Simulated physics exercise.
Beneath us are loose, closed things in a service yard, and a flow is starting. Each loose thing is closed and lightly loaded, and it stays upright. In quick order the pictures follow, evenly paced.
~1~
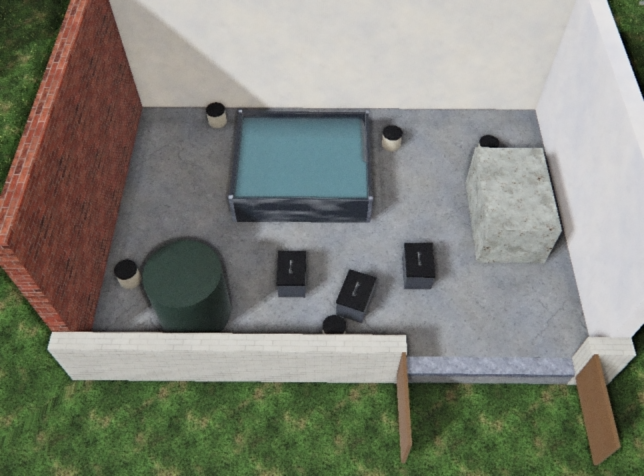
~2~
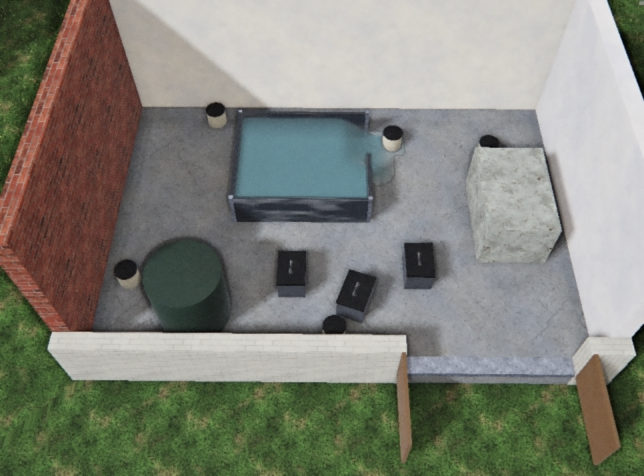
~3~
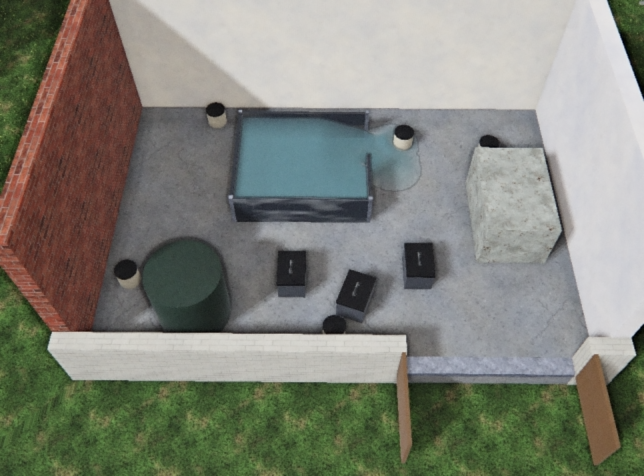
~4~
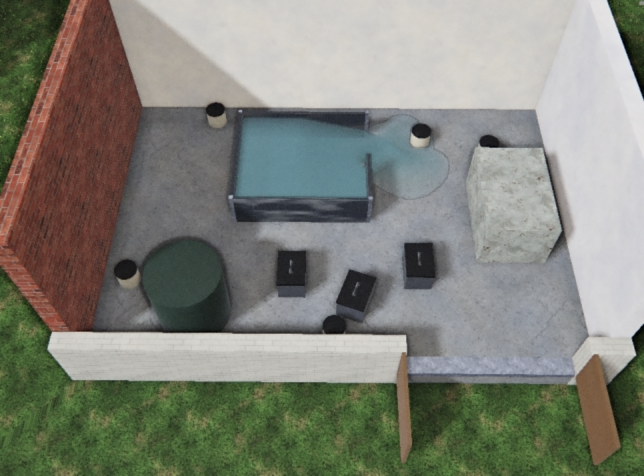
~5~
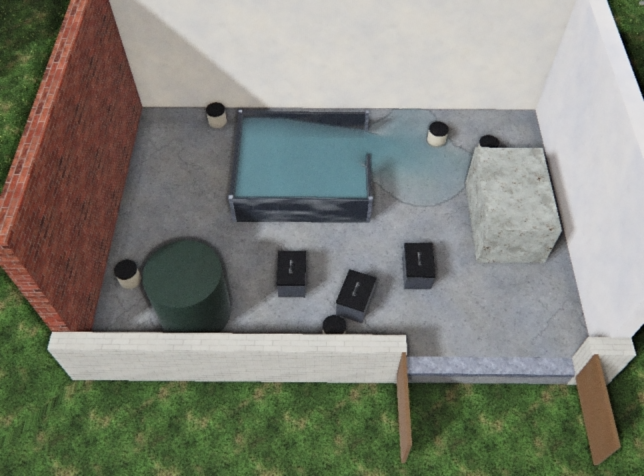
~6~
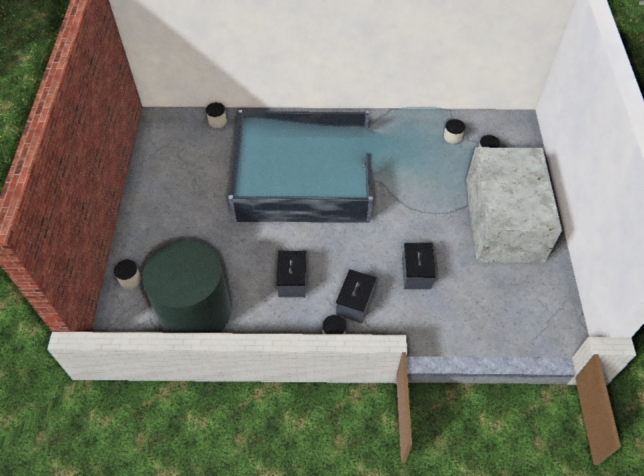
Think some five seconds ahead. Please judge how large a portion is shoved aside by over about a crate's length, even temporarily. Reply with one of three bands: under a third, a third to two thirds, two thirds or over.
Under a third.
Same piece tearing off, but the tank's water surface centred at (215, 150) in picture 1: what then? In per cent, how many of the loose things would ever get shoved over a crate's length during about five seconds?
I'd put it near 20 percent.
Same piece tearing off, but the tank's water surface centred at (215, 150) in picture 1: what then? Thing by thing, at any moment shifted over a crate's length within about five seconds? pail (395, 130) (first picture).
Lab note - finding: Distance reached.
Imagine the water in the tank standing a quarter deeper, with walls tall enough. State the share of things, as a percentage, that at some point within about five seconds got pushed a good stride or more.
20 in a hundred, or close to it.
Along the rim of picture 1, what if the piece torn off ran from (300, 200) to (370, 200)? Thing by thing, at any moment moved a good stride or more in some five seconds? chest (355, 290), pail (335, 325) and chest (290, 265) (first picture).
First covers that distance, second covers that distance, third covers that distance.
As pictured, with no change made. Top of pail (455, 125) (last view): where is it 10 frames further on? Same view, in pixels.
Roughly (525, 107).
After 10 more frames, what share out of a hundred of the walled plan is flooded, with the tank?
About 35 in a hundred.
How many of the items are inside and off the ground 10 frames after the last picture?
Counting them up gives 2.
A moment on, 1 of 8 are well off their spots; 0 afloat.
Next, 2 of 8 are well off their spots; 2 afloat.
Later, 2 of 8 are well off their spots; 2 afloat.
In the end, 1 of 8 are well off their spots, and 2 have been at some point; 2 afloat.
